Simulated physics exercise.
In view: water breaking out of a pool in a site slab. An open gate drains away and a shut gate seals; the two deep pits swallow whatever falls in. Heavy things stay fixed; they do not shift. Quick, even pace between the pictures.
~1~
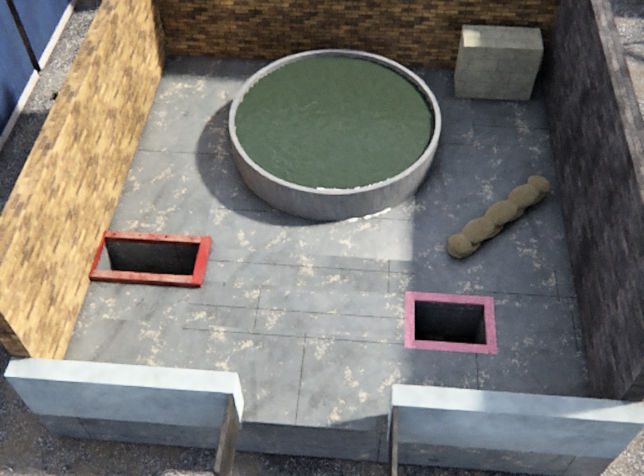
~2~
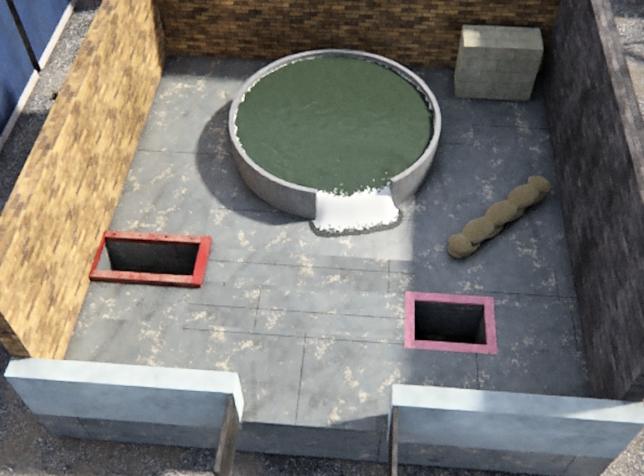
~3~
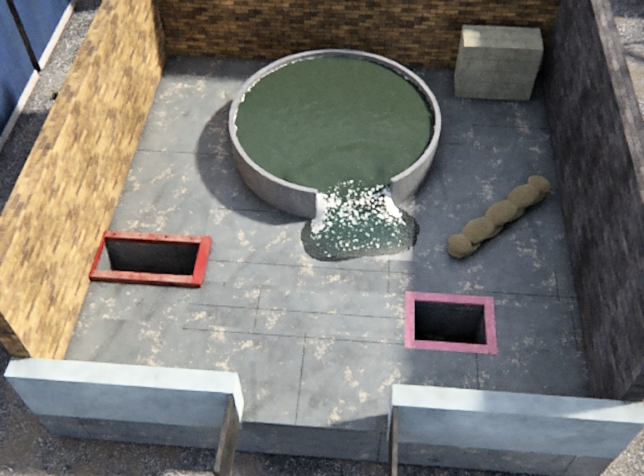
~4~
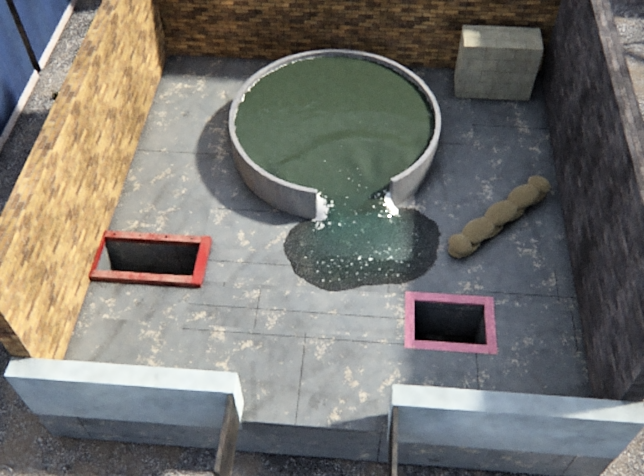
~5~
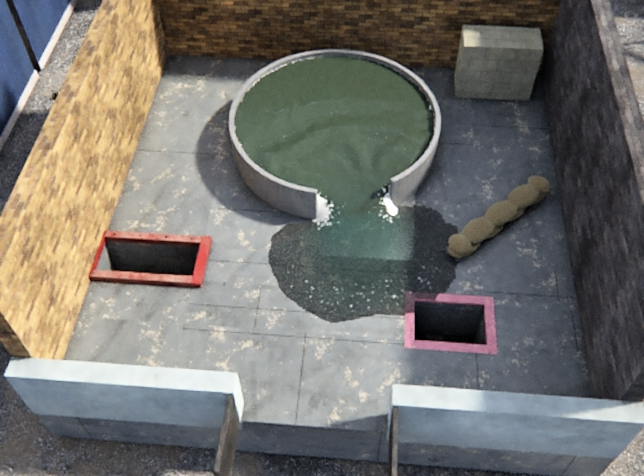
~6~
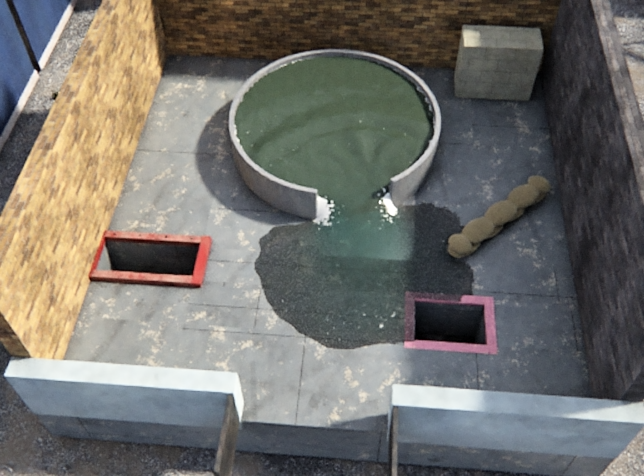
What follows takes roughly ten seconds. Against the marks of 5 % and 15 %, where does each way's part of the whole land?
The gate carries off plenty - exceeding fifteen per cent; the red pit carries off next to nothing - beneath five per cent; the pink pit carries off plenty - exceeding fifteen per cent.
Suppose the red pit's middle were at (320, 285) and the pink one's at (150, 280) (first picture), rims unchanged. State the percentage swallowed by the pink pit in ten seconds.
Share for pink: 2 in a hundred.
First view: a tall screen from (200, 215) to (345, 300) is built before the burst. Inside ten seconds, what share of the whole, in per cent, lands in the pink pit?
The pink pit takes 35 per cent.
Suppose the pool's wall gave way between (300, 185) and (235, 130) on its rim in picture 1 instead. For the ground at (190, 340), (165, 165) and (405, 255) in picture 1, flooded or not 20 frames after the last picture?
Result, in sequence: Inundated; inundated; untouched by the flood.
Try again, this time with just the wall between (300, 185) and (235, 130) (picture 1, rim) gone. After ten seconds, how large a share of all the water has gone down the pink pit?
The pink pit takes 0 per cent.
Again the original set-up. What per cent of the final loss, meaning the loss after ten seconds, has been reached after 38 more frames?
My reading is near 70 per cent.
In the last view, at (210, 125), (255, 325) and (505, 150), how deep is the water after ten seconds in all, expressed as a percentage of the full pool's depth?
At the three places, in the order asked: Around 0, 10 and 4 per cent.
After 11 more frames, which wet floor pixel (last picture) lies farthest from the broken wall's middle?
Near (590, 428).
A moment on, water covers 25 % of the floor; the gate 0 %, the red pit 0 %, the pink pit 2 %.
Next, water covers 35 % of the floor; the gate 3 %, the red pit 0 %, the pink pit 5 %.
Then, water covers 40 % of the floor; the gate 9 %, the red pit 0 %, the pink pit 10 %.
Later, water covers 50 % of the floor; the gate 16 %, the red pit 0 %, the pink pit 17 %.
In the end, water covers 60 % of the floor; the gate 24 %, the red pit 0 %, the pink pit 24 %.
